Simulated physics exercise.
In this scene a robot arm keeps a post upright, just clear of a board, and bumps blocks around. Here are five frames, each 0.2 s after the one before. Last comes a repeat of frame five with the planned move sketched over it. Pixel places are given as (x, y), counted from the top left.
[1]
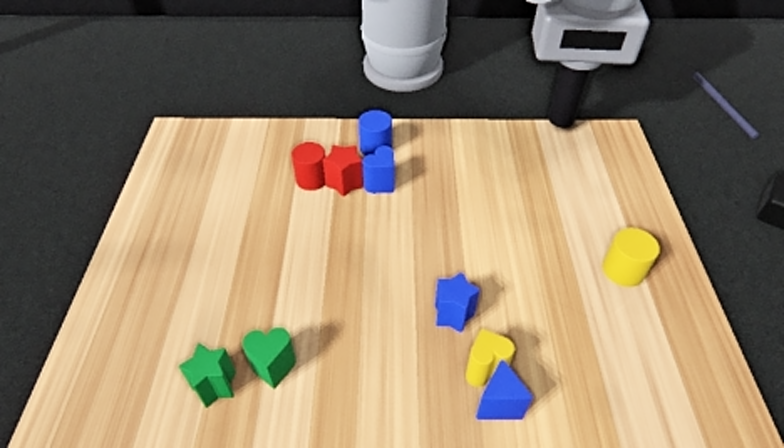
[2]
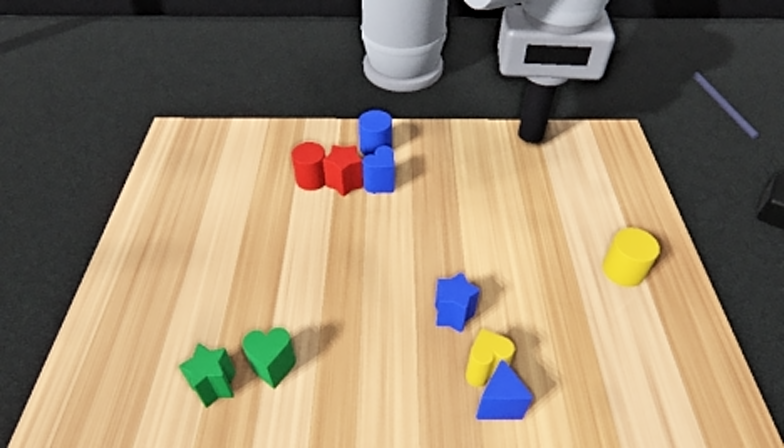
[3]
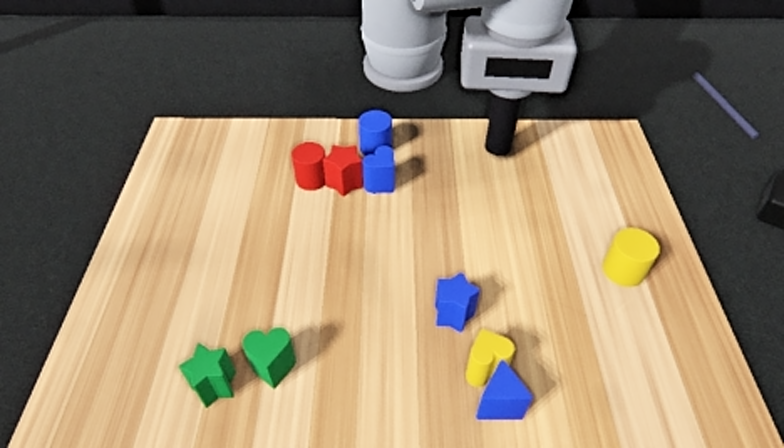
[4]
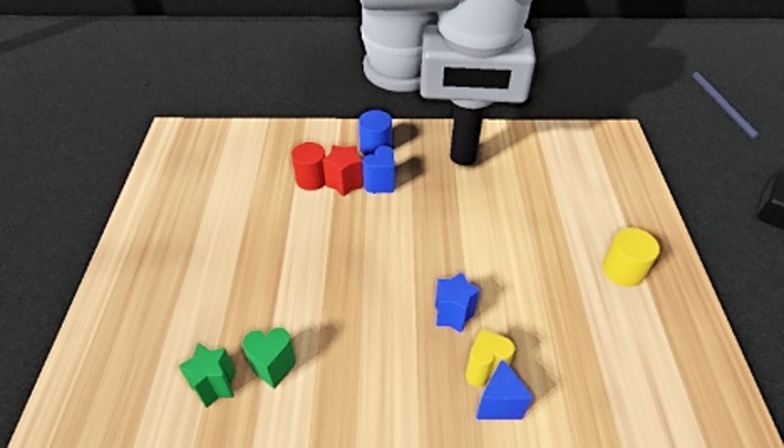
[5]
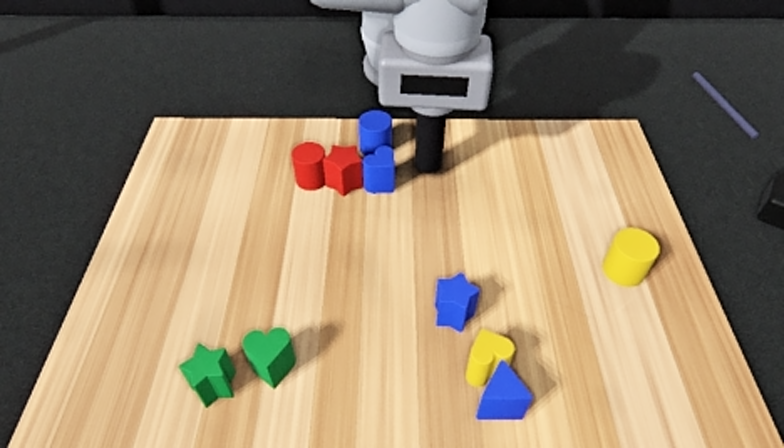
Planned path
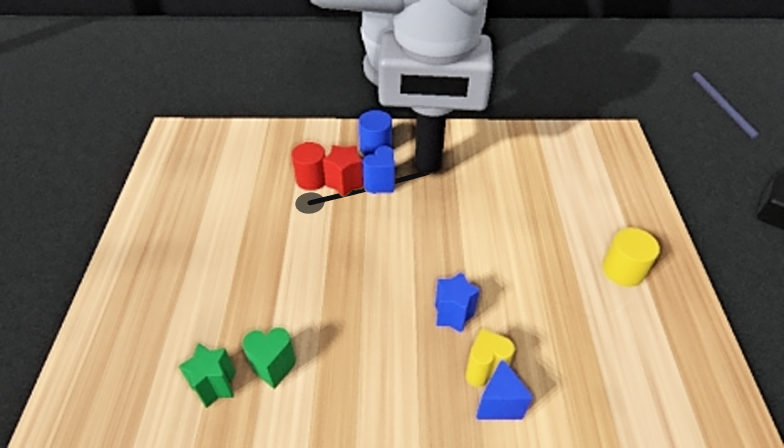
A white robot arm with a black post stands at the far edge of a pale striped wooden board on a dark surface, seen from above at a fixed angle. Red and blue blocks cluster near the top, two green ones sit lower left, and blue and yellow ones lie right of centre and farther right. The arm glides the post left and slightly nearer, beside the still cluster.
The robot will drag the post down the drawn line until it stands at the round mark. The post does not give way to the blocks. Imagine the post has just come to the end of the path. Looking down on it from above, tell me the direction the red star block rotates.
From above, the red star block will be seen to turn clockwise.
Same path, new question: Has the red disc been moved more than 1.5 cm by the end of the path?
Yes, it checks out.
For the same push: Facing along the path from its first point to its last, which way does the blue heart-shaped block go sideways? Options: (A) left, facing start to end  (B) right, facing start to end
Correct choice: A.
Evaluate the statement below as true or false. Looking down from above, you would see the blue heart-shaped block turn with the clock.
Verdict: False.
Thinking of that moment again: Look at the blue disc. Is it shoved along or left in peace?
It barely shifts, if at all.
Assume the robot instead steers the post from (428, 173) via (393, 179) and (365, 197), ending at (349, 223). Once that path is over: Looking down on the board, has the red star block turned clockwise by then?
Yes, that is how it ends up.
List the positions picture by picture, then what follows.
Post's lower end at (561, 120); red disc at (308, 152); red star block at (343, 155); blue disc at (375, 120); blue heart-shaped block at (381, 157), in the first frame.
Post at (531, 135); blocks still, in the second frame.
Post at (498, 148); blocks still, in the third frame.
Post at (463, 157); blocks still, in the fourth frame.
Post at (428, 164); red disc at (308, 152); red star block at (343, 155); blue disc at (375, 120); blue heart-shaped block at (381, 157), in the fifth frame.
Drawn move, from (428, 173) to (310, 203).
What follows on the original path. One third of the way, post at (390, 175); red disc at (305, 151); red star block at (336, 162), turned 30° clockwise; blue heart-shaped block at (365, 166), turned 30° anticlockwise.
Two thirds of the way, post at (349, 185); red disc at (289, 150); red star block at (292, 172), turned 55° clockwise; blue heart-shaped block at (325, 179), turned 40° anticlockwise.
At the end, post at (309, 195); red disc at (289, 150); red star block at (269, 178), turned 120° clockwise; blue disc still; blue heart-shaped block at (297, 196), turned 80° anticlockwise.
